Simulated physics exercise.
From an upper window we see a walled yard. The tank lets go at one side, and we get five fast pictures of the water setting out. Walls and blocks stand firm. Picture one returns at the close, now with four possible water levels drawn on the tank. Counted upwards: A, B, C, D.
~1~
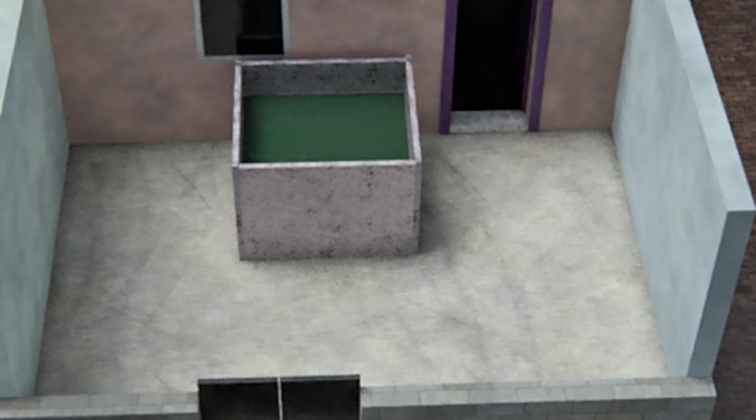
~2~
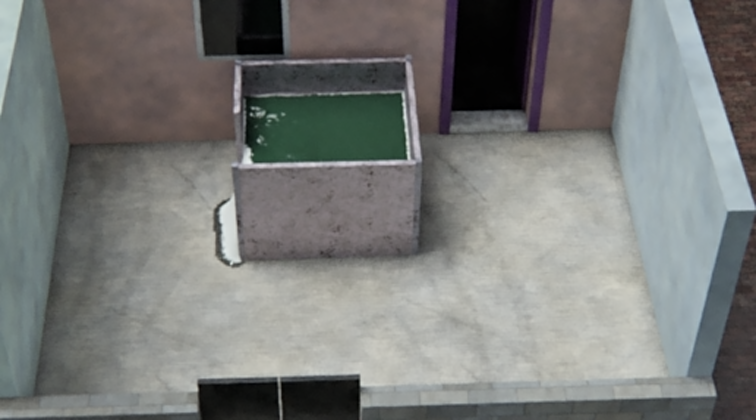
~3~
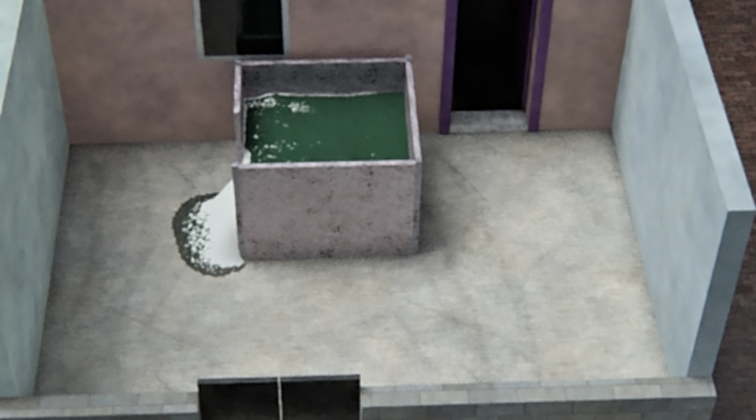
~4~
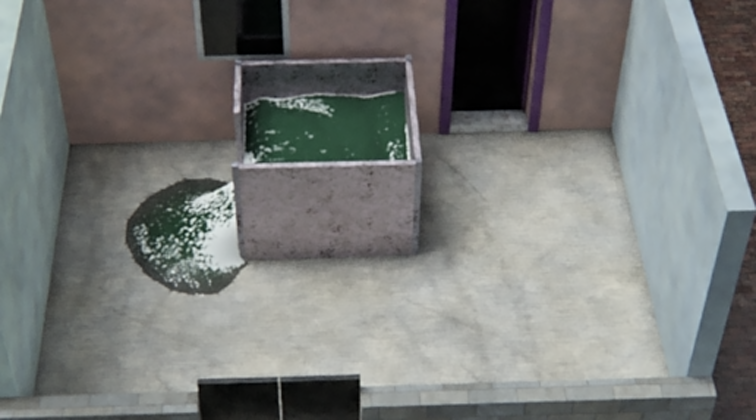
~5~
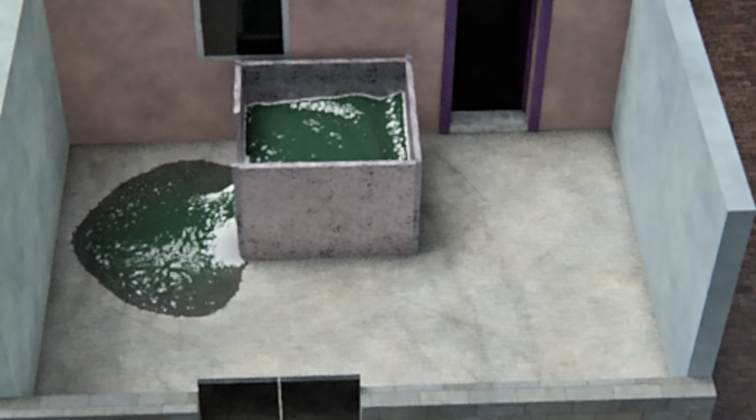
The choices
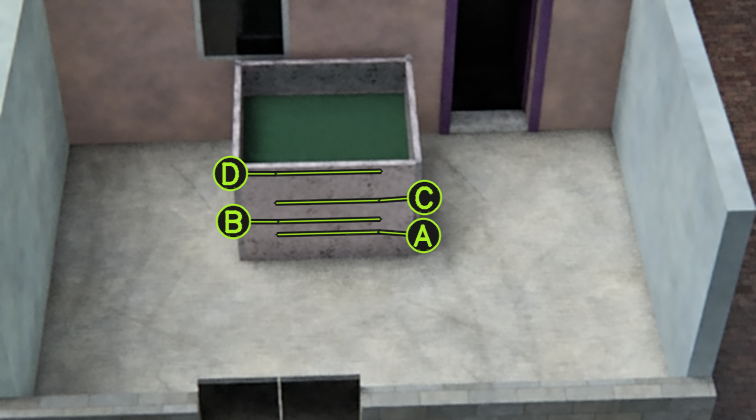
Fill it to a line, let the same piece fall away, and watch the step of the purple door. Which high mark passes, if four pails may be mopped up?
C.
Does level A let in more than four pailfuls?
No.
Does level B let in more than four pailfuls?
No, that is safe.
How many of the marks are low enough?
Three of the four.
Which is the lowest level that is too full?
D.
In lime, A at (328, 233); B at (328, 220); C at (328, 201); D at (327, 172); from the bottom up A, B, C, D.
With A, nothing gets over.
With B, nothing gets over.
With C, a splash gets over, under a bucket.
With D, about 9 bucketfuls get in.
